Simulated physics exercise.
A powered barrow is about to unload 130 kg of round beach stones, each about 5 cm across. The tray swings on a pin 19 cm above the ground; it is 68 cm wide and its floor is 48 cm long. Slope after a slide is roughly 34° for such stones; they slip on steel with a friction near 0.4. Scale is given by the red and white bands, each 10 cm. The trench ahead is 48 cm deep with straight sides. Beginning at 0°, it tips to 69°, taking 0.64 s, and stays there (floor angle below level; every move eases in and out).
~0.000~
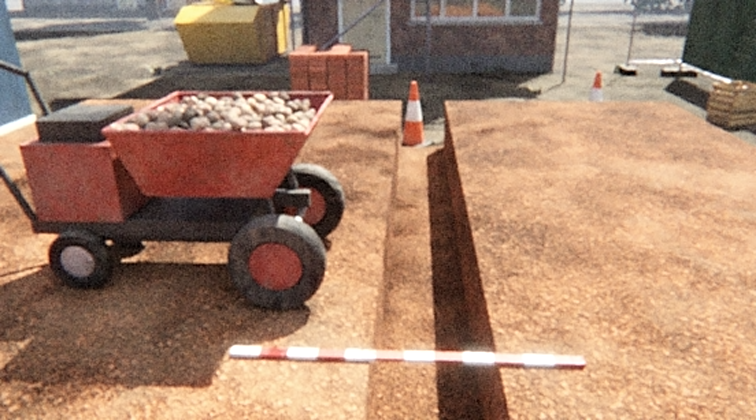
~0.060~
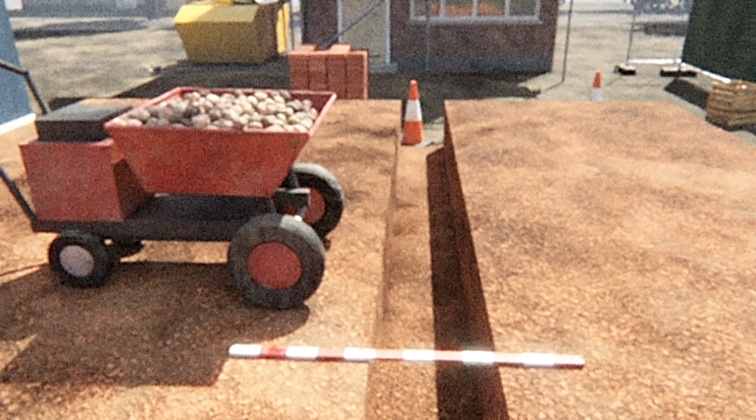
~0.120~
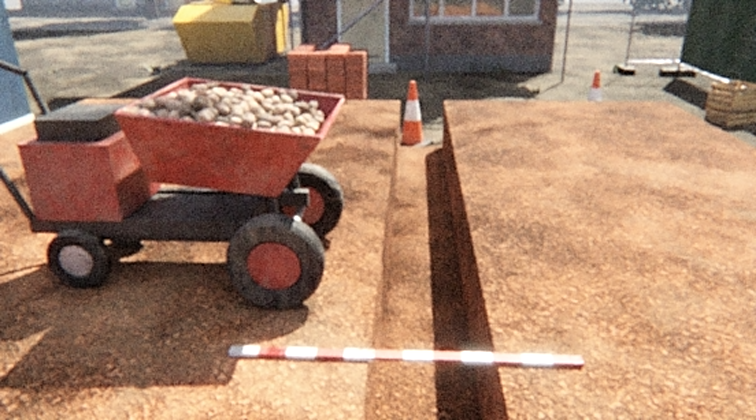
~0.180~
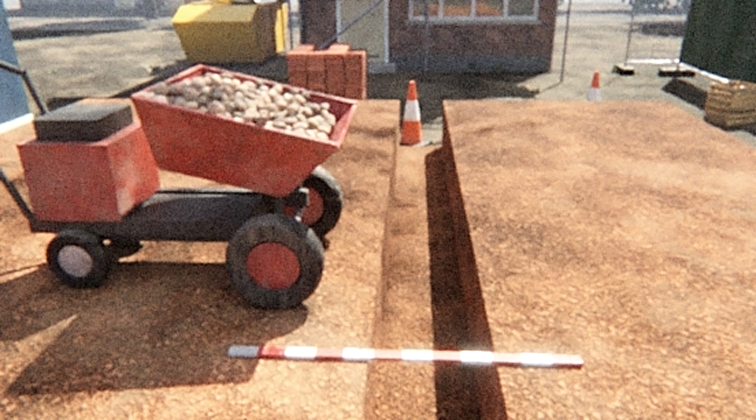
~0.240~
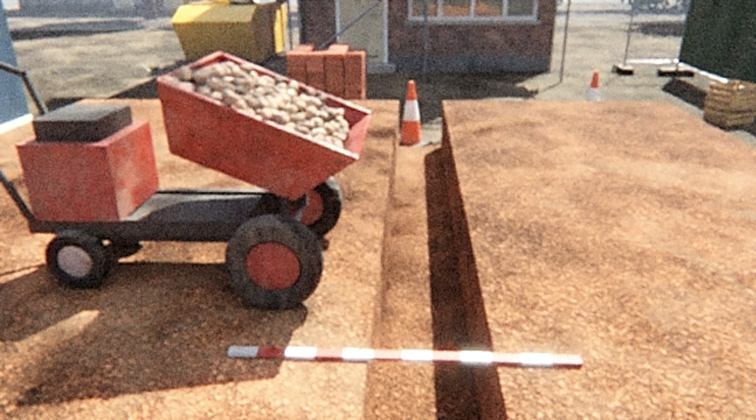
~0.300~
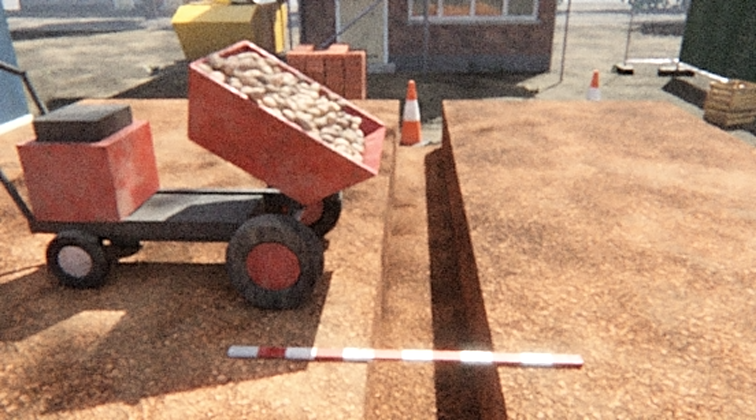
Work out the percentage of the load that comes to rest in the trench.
It works out at about 60 per cent of the load.
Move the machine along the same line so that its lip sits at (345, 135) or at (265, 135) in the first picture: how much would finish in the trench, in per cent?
Close to 35 percent in the first case, 90 percent in the second.
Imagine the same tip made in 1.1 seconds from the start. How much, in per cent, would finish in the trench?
Trench share: Approx. 75%.
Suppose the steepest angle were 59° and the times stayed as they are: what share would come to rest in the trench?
It comes out at about 45 percent.
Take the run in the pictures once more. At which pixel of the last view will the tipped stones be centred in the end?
Look at roughly (462, 344).
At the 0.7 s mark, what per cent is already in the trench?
I'd put it near 25 per cent.
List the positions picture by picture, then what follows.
In the first picture, lip at (306, 134), floor tilted 0°, highest stones at (242, 105).
In the second picture, the tray is at 2°, its lip at (309, 134); the top of the load is at (210, 104); the stones move at 0.4 m/s on average.
In the third picture, lip at (321, 139), floor tilted 6°, highest stones at (192, 95); the stones move at 0.8 m/s on average.
In the fourth picture, the tray is at 13°, its lip at (337, 147); the top of the load is at (206, 84); the stones move at 1.1 m/s on average.
In the fifth picture, lip at (356, 159), floor tilted 22°, highest stones at (217, 73); the stones move at 1.3 m/s on average.
In the sixth picture, lip at (375, 175), floor tilted 31°, highest stones at (241, 62); the stones move at 1.4 m/s on average.
After 0.5 s the floor is at 58°; 100 % in the tray; the foremost stones are at (404, 195).
After 0.7 s the floor is at 69°; 63 % in the tray, 27 % in the trench, 10 % past the trench; the foremost stones are at (511, 267).
After 1.1 s the floor is at 69°; 21 % in the tray, 39 % in the trench, 40 % past the trench; the foremost stones are at (708, 287).
After 3.0 s the floor is at 69°; 0 % in the tray, 60 % in the trench, 40 % past the trench; the foremost stones are past the picture's edge.
